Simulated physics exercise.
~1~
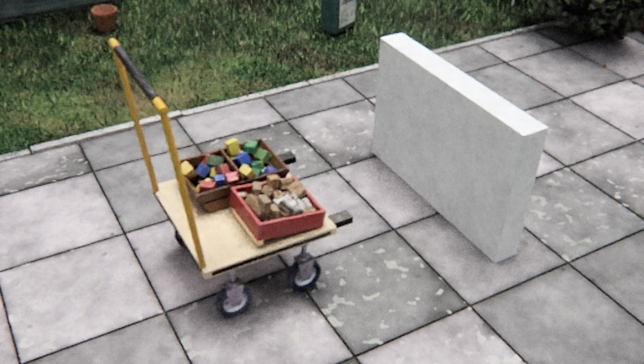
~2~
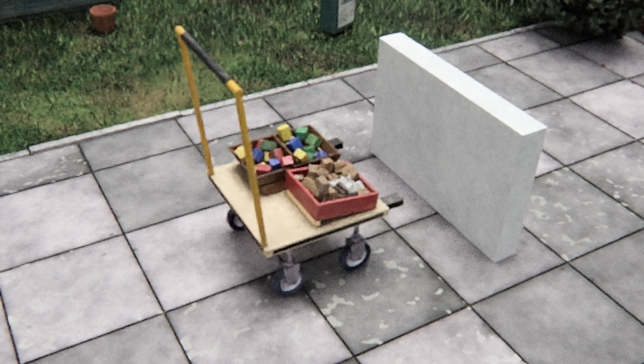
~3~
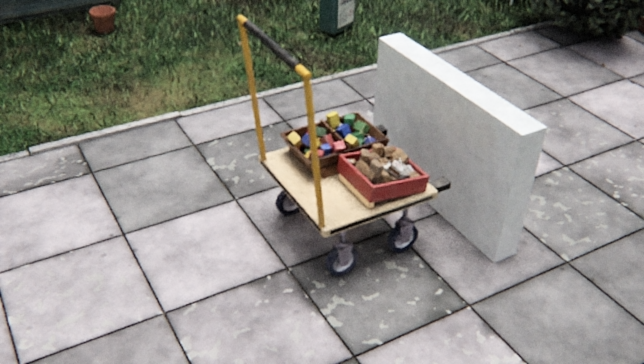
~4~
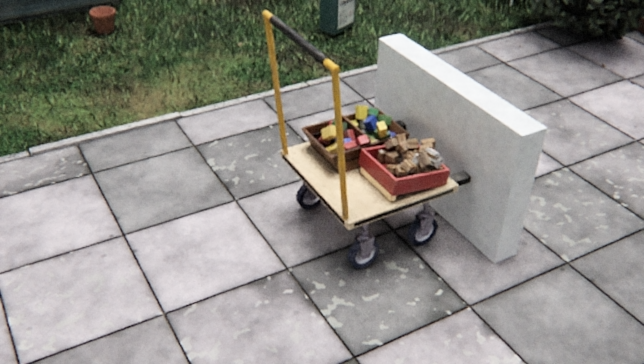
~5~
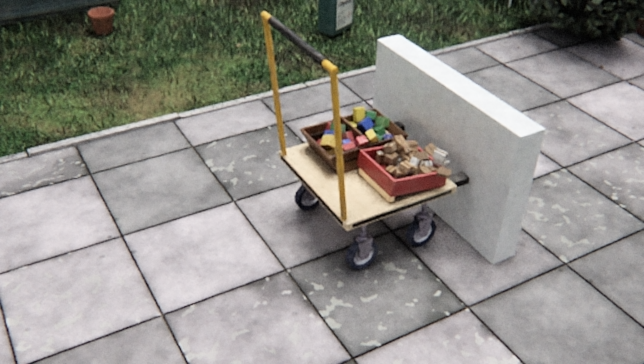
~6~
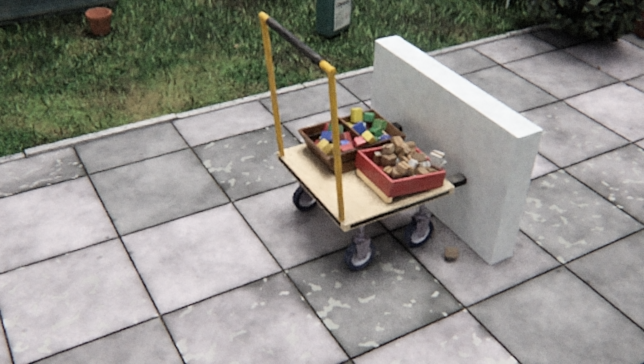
A yellow-handled trolley carrying a wooden crate of colourful blocks and a red crate of small brown parcels rolled right across the paving and stopped against a white wall, jolting the loads forward, and a little brown piece ended up on the ground.
